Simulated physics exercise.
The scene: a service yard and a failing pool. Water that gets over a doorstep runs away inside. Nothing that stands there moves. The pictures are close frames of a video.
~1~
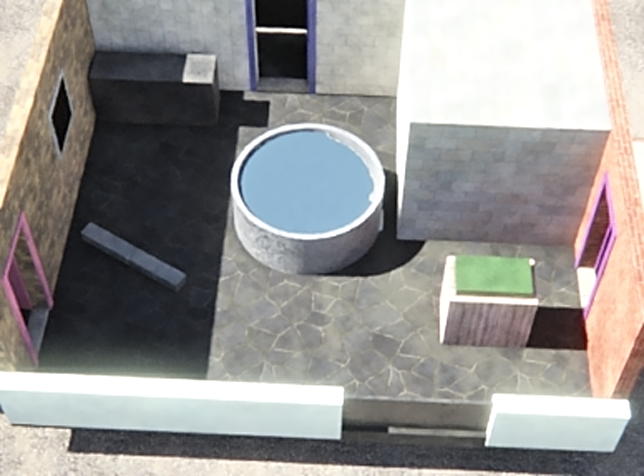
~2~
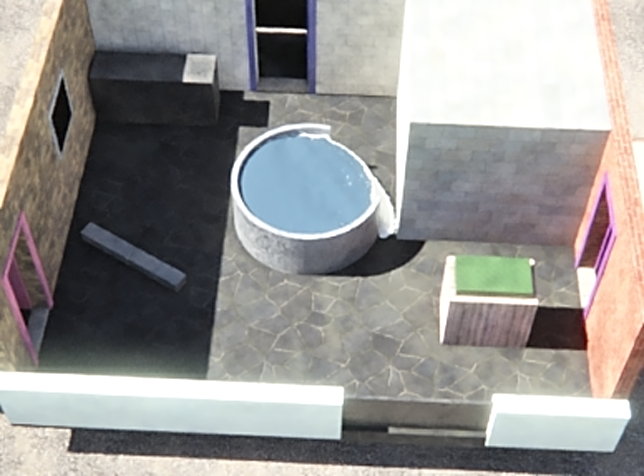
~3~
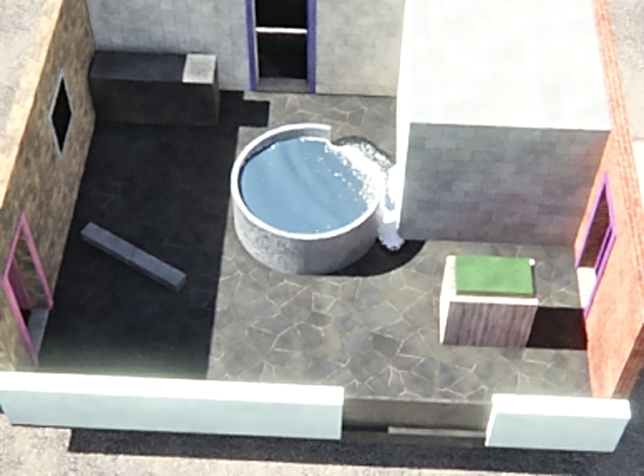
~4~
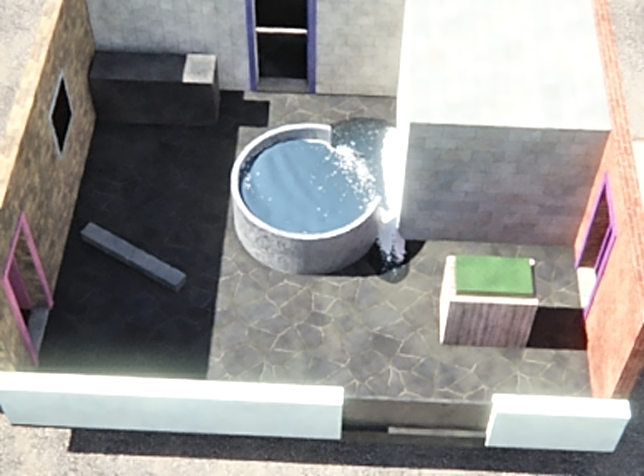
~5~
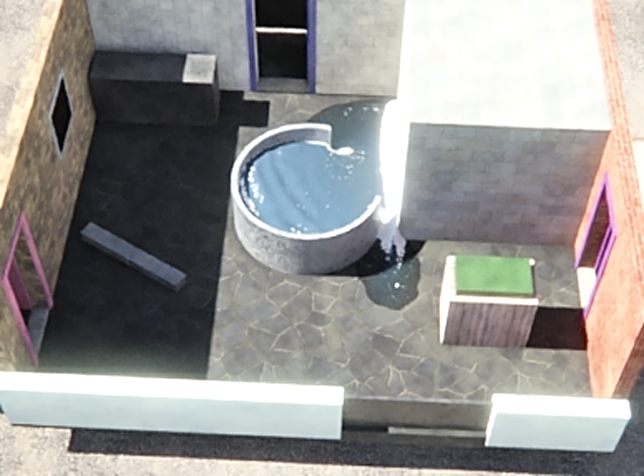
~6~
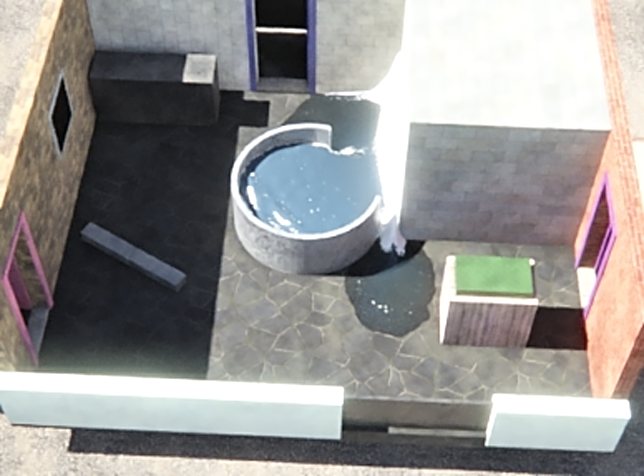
At first, a round pool of blue water sits whole and still in a walled stone yard. Then a gap opens on its right side and water pours out, splashing white against the block wall, while a dark wet patch spreads forward across the paving toward the green-topped box.
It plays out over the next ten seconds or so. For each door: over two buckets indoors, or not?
One by one: The blue door takes more than that; the purple door stays under that; the pink door stays under that.
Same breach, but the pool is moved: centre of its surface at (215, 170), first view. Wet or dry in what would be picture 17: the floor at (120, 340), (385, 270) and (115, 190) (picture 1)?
One after the other: No water, under water, clear.
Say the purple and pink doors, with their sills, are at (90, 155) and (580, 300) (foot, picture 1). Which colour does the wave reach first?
The blue-painted one.
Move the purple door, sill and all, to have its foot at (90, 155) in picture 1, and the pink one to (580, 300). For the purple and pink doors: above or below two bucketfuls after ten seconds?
In short: Purple door goes over, pink door stays under.
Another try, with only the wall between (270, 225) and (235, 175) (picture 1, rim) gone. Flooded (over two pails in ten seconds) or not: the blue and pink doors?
One by one: Blue stays under, pink passes that mark.
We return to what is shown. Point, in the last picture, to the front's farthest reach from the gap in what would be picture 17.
Near (104, 90).
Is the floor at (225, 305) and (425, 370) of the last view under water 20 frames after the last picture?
In that order: Not flooded, wet.
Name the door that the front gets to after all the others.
That is the pink-painted one.
A moment on, water covers 25 % of the floor; the blue door wet at the sill, nothing in, the purple door not reached, the pink door not reached.
Next, water covers 40 % of the floor; the blue door under two buckets in, the purple door not reached, the pink door not reached.
Then, water covers 65 % of the floor; the blue door over two buckets in, the purple door wet at the sill, nothing in, the pink door not reached.
Later, water covers 90 % of the floor; the blue door far over two buckets in, the purple door wet at the sill, nothing in, the pink door wet at the sill, nothing in.
In the end, water covers 95 % of the floor; the blue door far over two buckets in, the purple door wet at the sill, nothing in, the pink door under two buckets in.
